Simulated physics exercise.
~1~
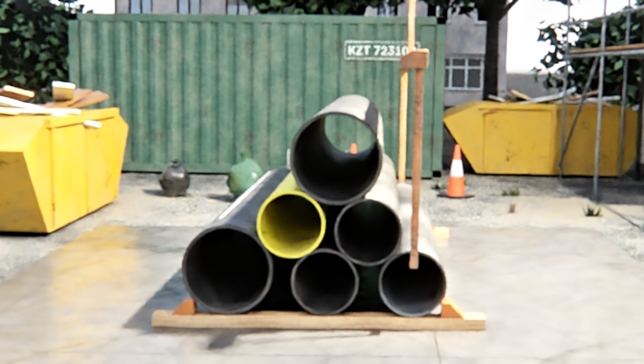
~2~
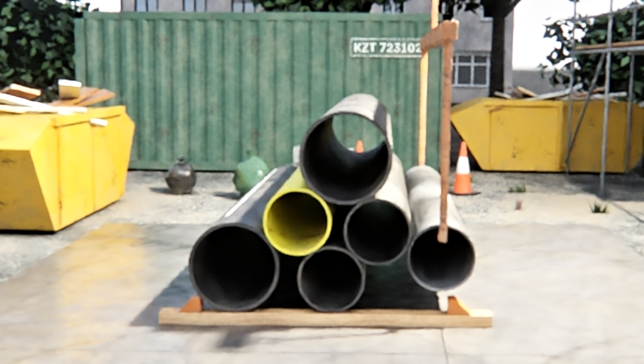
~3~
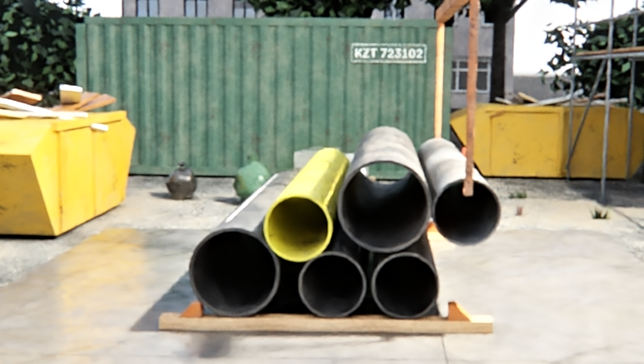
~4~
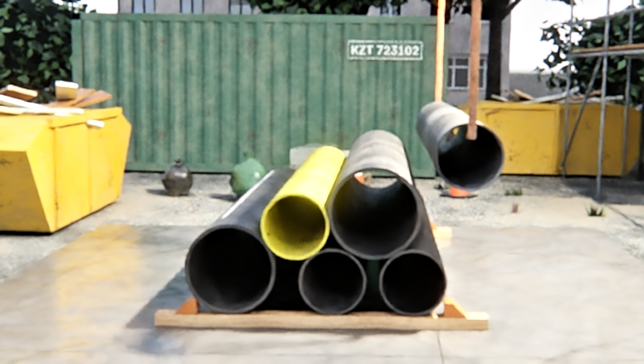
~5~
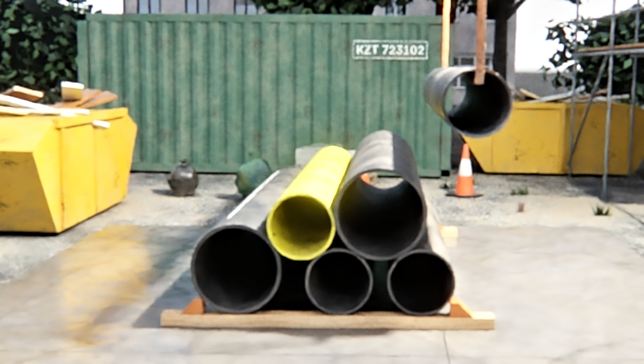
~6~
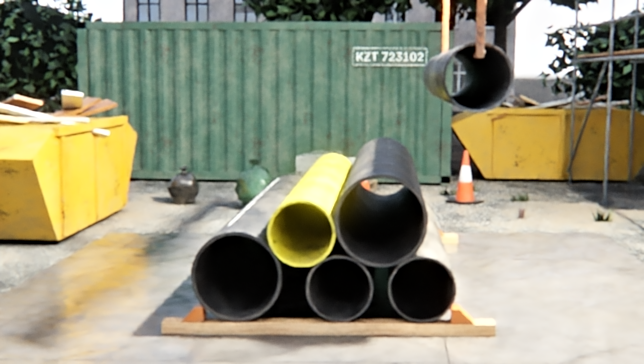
A pipe is lifted from the stack's right side as others shift and yellow stays.
